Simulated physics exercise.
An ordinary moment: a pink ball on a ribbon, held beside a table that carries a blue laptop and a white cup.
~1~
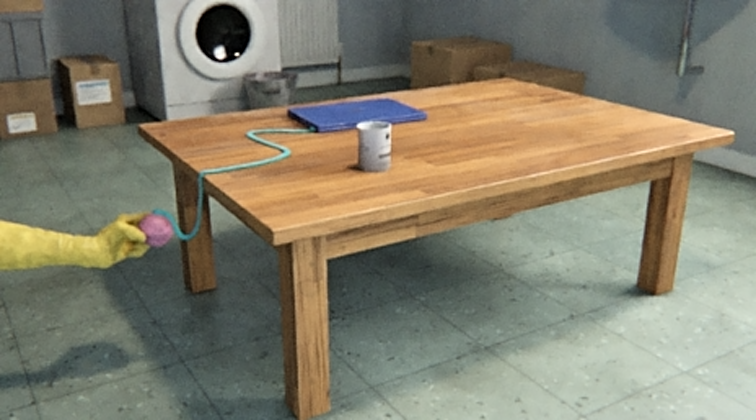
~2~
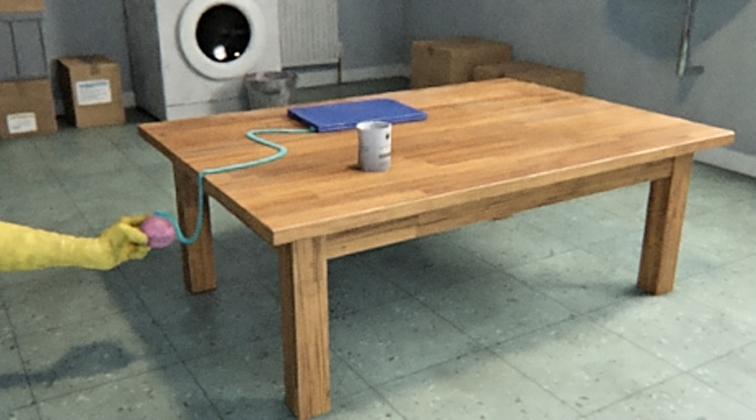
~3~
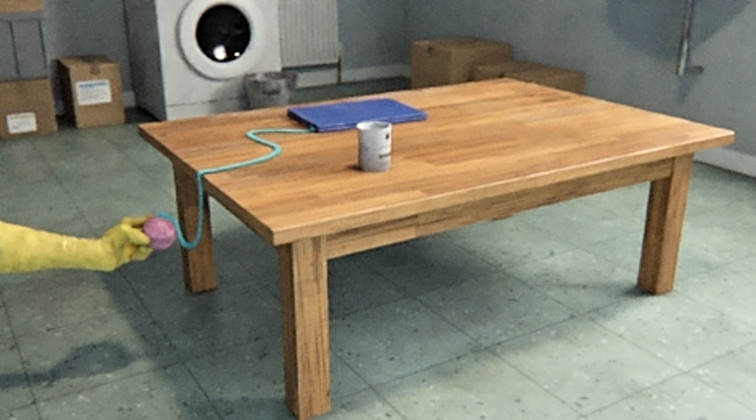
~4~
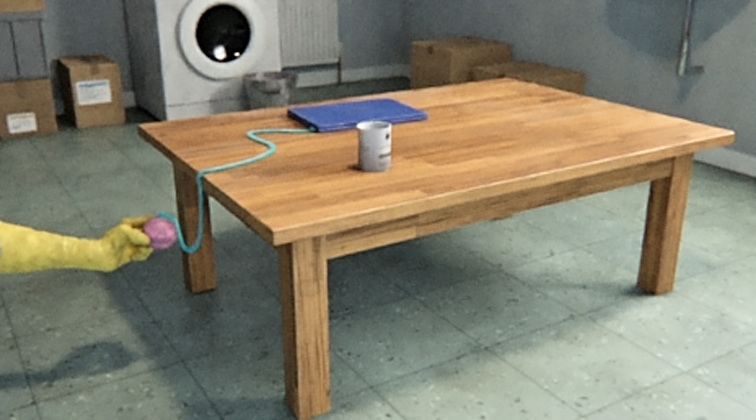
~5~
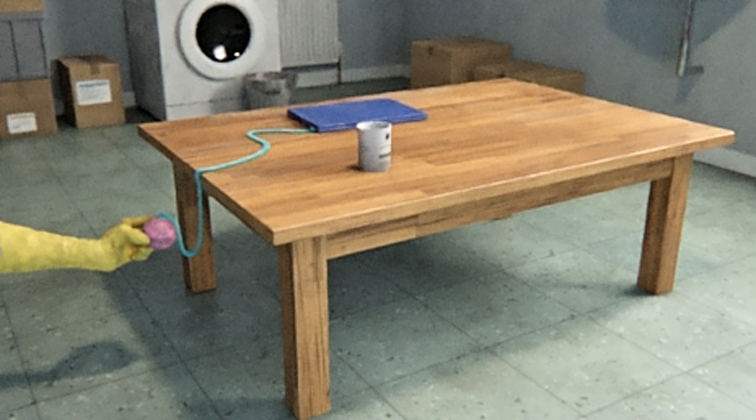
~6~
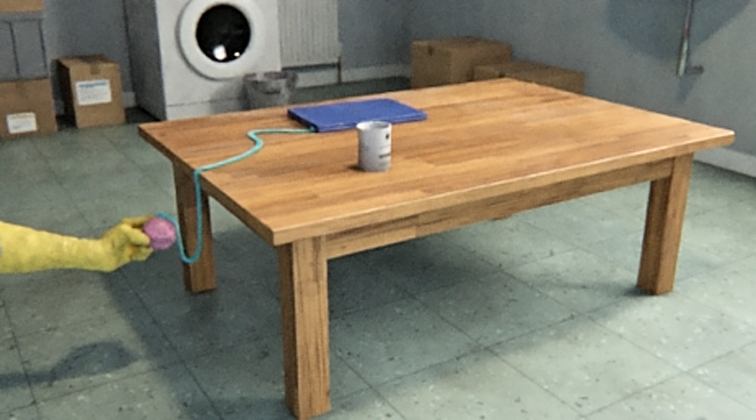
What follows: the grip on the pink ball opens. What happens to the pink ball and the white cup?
The pink ball goes all the way down; the white cup stays put.
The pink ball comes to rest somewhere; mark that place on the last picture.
Near (173, 353).
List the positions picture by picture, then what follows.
In the first picture, pink ball (155, 230); blue laptop (356, 111); white cup (374, 126).
In the second picture, pink ball (157, 232).
In the third picture, pink ball (159, 233).
In the fourth picture, pink ball (159, 233); ribbon through (253, 137) (251, 160).
In the fifth picture, pink ball (159, 233); ribbon through (253, 137) (241, 161).
In the sixth picture, pink ball (159, 233); blue laptop (356, 111); white cup (374, 126); ribbon tied to the laptop, with much slack.
Then, 0.30 s past the final frame, ball on the floor near (173, 354); laptop still; cup still.
When it is over, ball on the floor near (173, 353); laptop still; cup still. The pink ball drops all the way and the white cup stays on top.
